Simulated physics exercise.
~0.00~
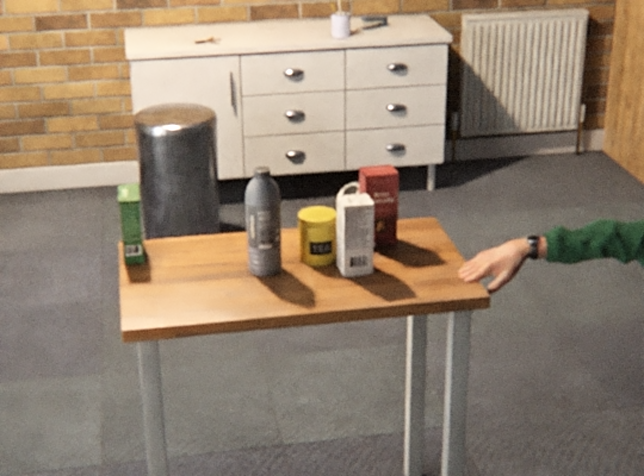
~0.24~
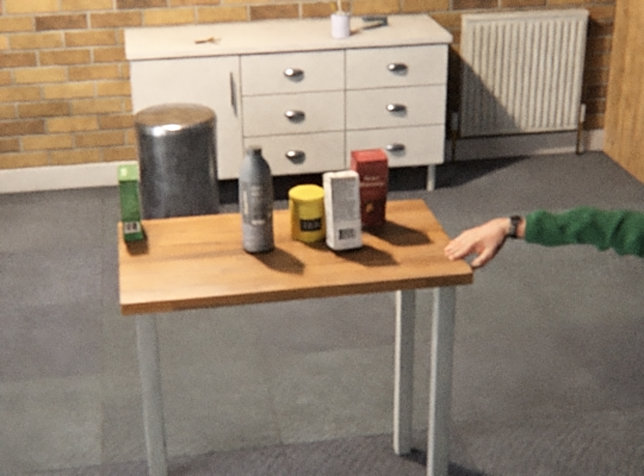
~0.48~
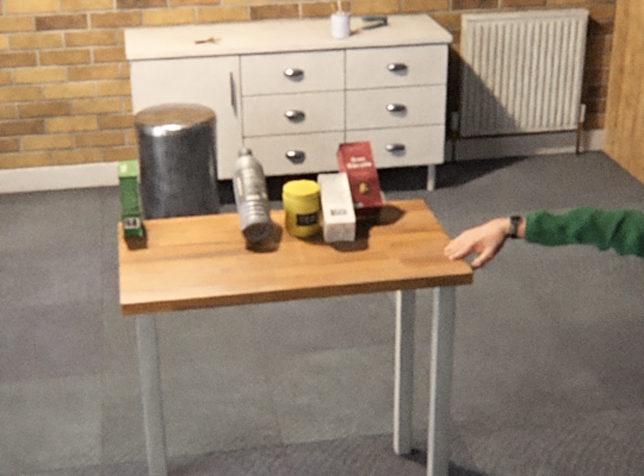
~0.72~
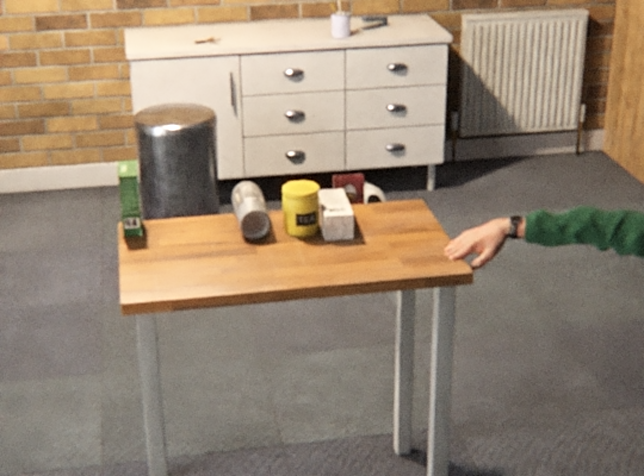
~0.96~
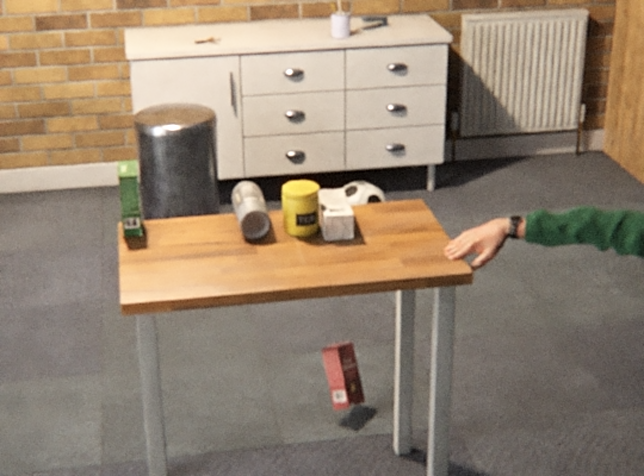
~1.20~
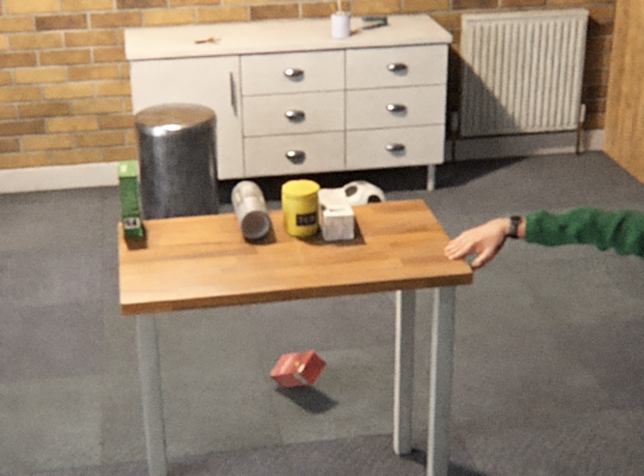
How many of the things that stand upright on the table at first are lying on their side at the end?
Three of them end up on their side. They are the grey bottle and the white carton on the table, and the red carton, which has fallen off it.
